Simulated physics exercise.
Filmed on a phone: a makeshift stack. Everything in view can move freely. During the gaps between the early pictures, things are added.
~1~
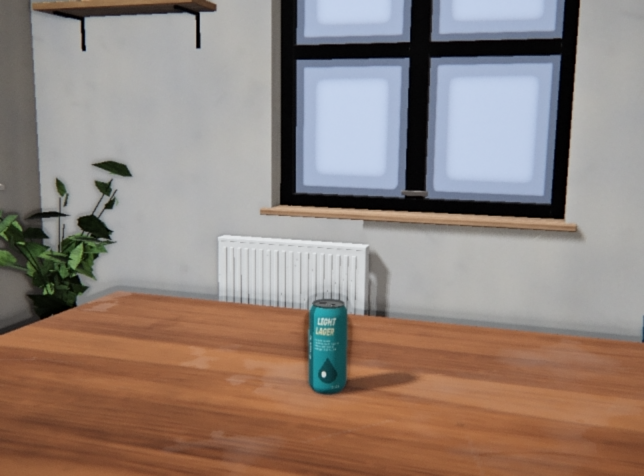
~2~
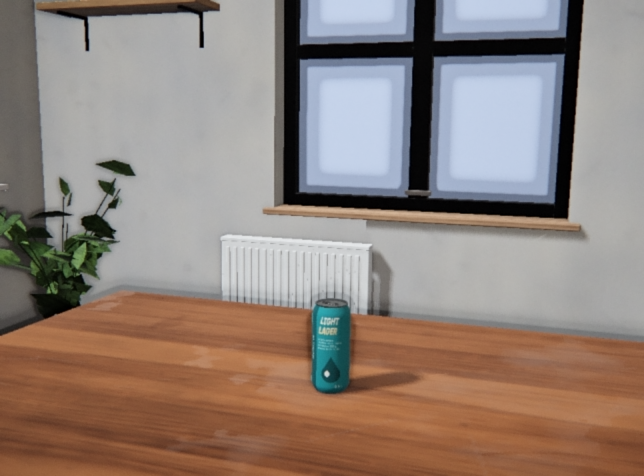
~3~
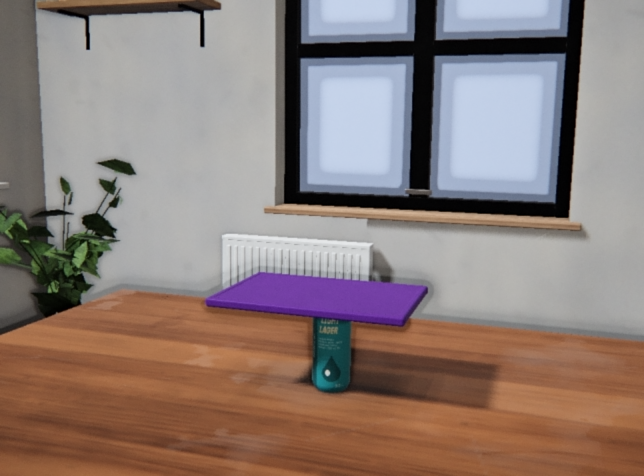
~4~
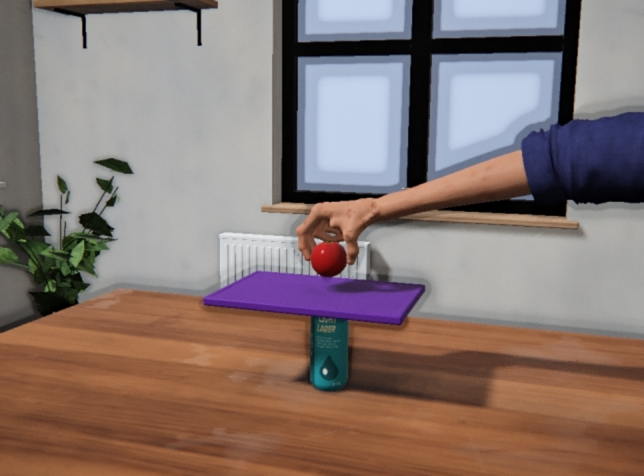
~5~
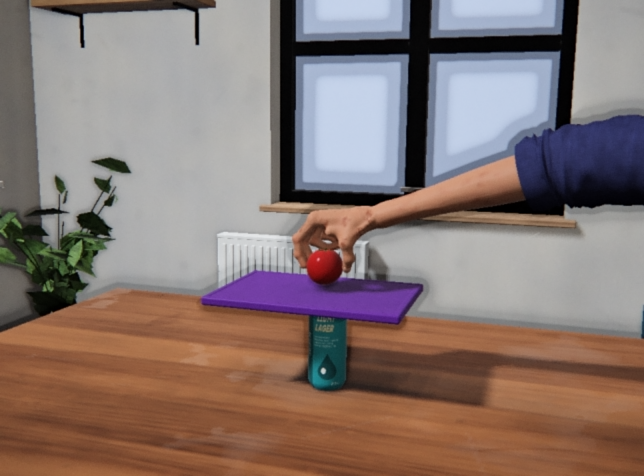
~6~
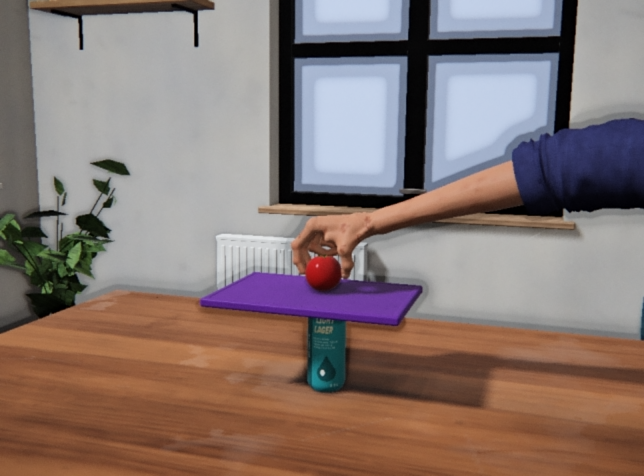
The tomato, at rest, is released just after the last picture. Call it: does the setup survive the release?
It survives.
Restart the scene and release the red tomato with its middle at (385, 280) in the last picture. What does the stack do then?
The stack then stays standing.
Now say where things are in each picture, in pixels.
In the first picture, the last thing is not in view yet; turquoise can (328, 347).
In the second picture, the last thing is not in view yet; turquoise can (331, 346).
In the third picture, the last thing is not in view yet; turquoise can (332, 345).
In the fourth picture, still above its spot; red tomato (329, 259); turquoise can (329, 344).
In the fifth picture, still above its spot; red tomato (325, 266); turquoise can (328, 343).
In the sixth picture, in place under the hand; red tomato (324, 273); turquoise can (327, 345).
Then, 0.20 s after the last picture, nothing has stirred.
Then, 0.40 s after the last picture, red tomato resting near (324, 273).
At rest, all 3 in place. Seen from the same camera at the end, red tomato near (324, 273). The stack holds.
